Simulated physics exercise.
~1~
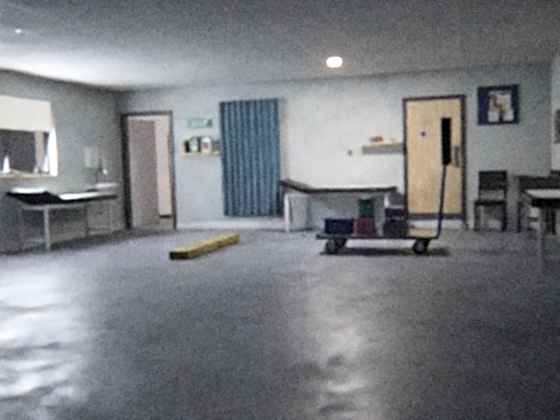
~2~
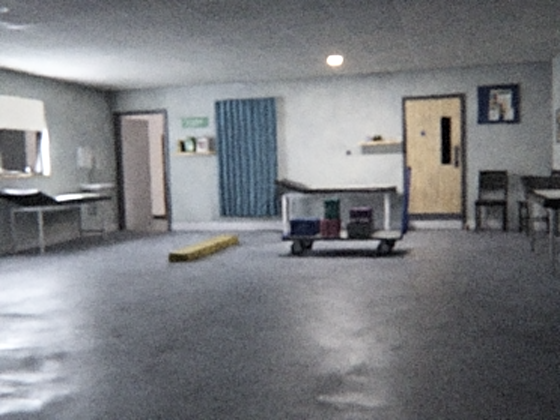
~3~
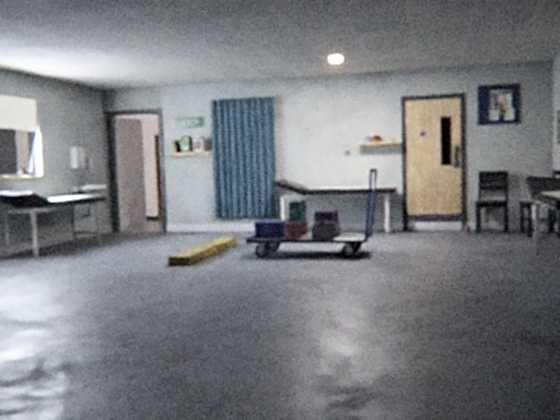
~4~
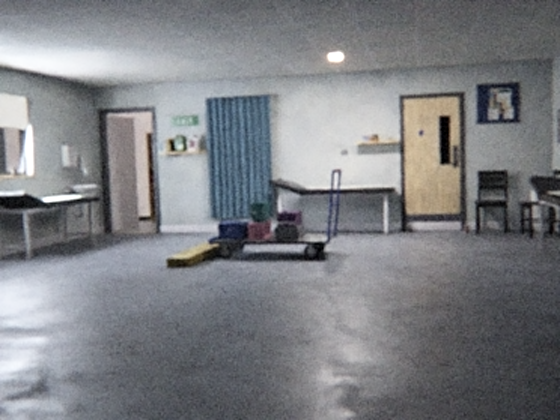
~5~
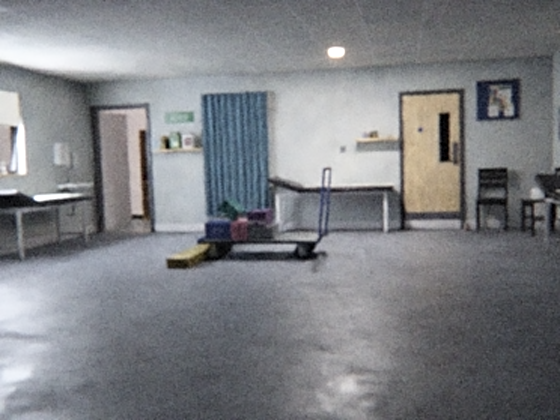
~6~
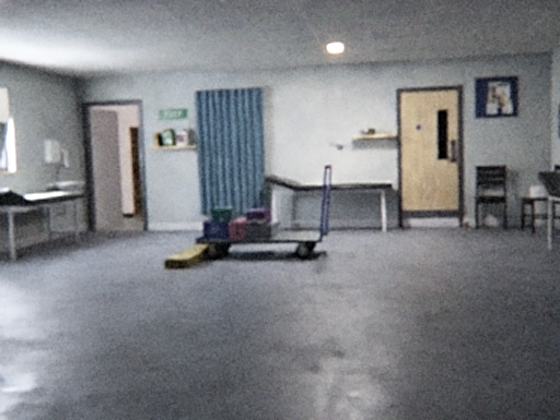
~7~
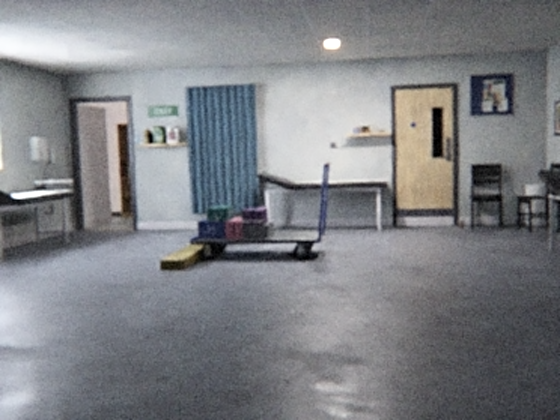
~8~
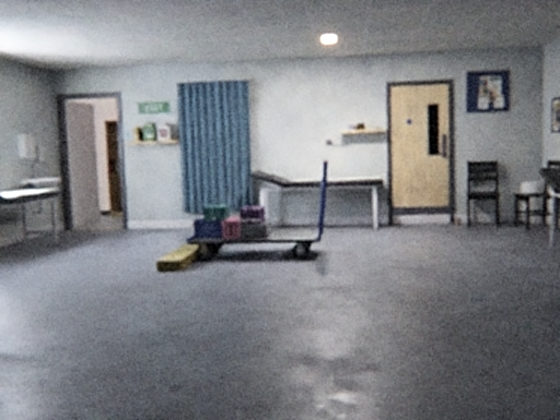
In a bare, clinic-like room, a flat trolley loaded with coloured boxes rolled left across the floor and stopped against a yellow beam, where the teal parcel on top leaned and toppled onto its side, ending with everything still on the deck.
